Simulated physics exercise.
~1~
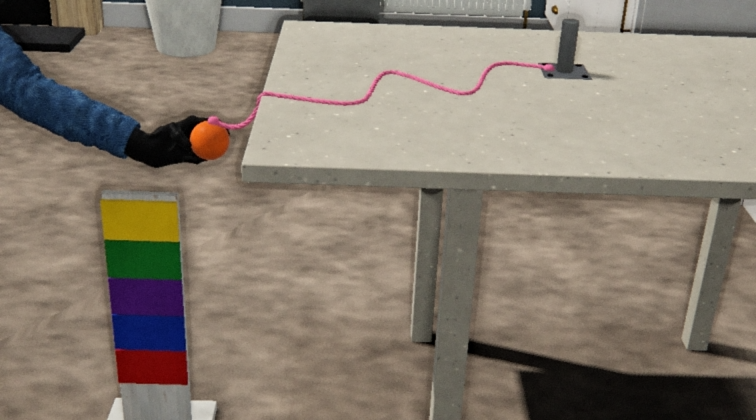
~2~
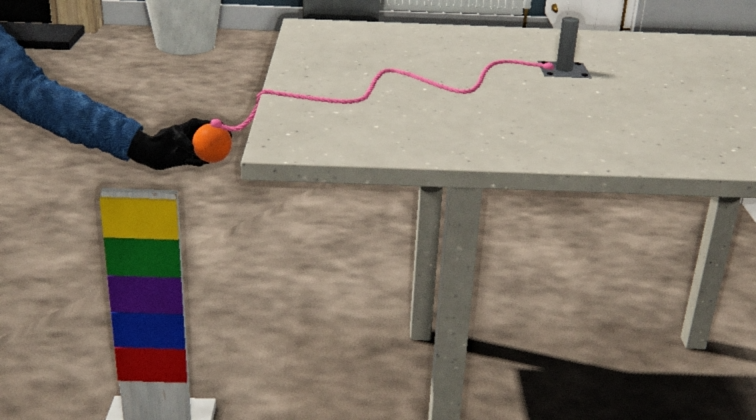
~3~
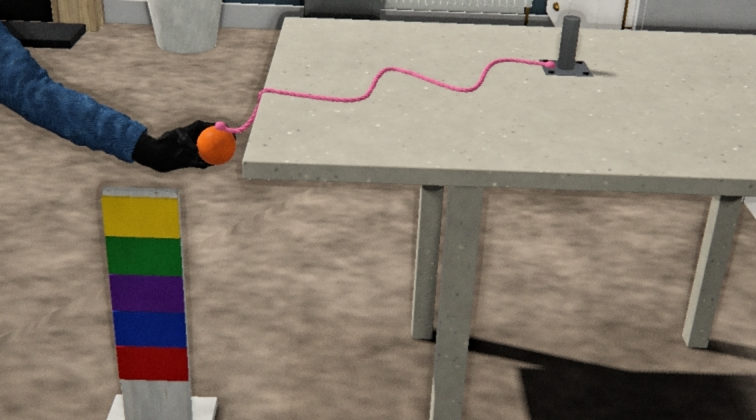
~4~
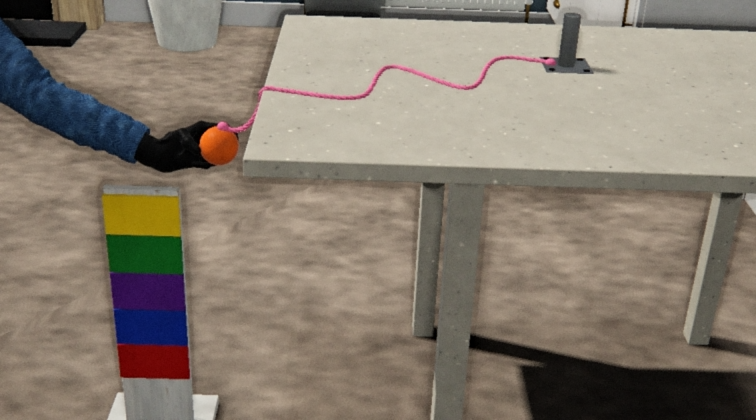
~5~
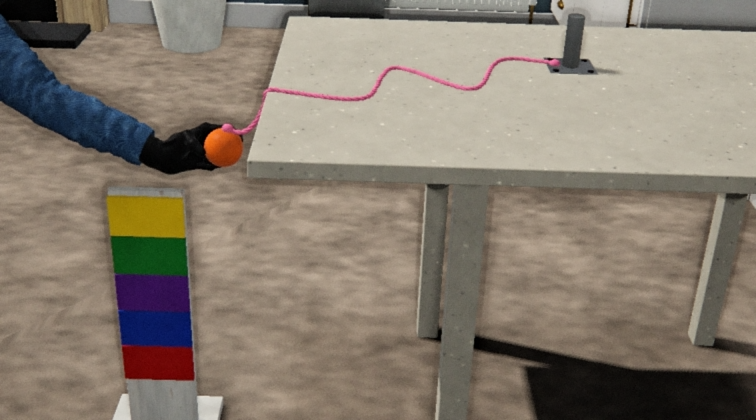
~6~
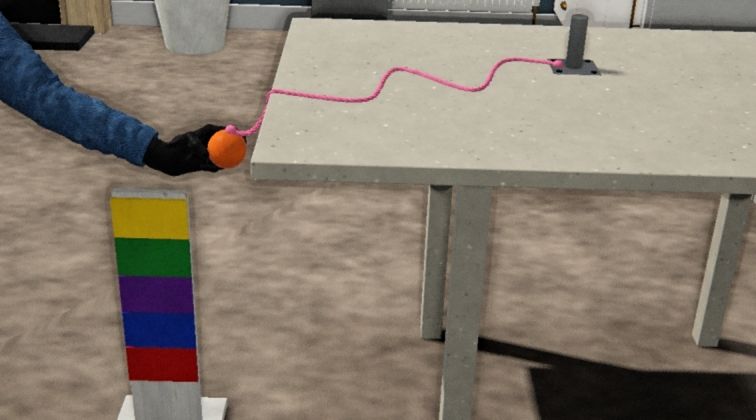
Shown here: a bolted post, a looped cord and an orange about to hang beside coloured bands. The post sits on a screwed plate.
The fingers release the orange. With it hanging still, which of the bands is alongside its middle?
The band alongside its middle is purple.
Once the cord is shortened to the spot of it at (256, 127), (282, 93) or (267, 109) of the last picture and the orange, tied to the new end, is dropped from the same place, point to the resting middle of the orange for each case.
Taking the tries in order gives (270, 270), (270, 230) and (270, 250).
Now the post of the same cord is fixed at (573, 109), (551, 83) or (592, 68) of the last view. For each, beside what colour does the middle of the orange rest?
Post by post, in the given order: Blue; blue; purple.
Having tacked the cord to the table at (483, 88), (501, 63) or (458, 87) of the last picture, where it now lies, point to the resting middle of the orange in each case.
Try 1: (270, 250); try 2: (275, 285); try 3: (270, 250).
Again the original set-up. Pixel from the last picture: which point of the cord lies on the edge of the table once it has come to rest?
The one at (383, 82).
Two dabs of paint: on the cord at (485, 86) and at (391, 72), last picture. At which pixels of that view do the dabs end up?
Final positions are (427, 75) and (308, 82), in that order.
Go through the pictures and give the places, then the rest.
In the first picture, orange (210, 141); yellow (140, 222); green (143, 261); purple (146, 298); blue (149, 334); red (152, 368).
In the second picture, orange (212, 143); cord through (510, 62) (478, 86) (409, 75) (369, 90) (294, 96).
In the third picture, orange (216, 146).
In the fourth picture, orange (219, 146); cord through (511, 58) (480, 82) (411, 71) (371, 87) (295, 92).
In the fifth picture, orange (224, 148).
In the sixth picture, orange (227, 149); cord through (519, 60) (487, 84) (418, 73) (379, 89) (303, 95).
Soon after, orange near (291, 290); level with purple.
After that, orange near (268, 294); level with purple.
In the end, orange near (277, 297); level with purple. Its middle rests at the purple band.
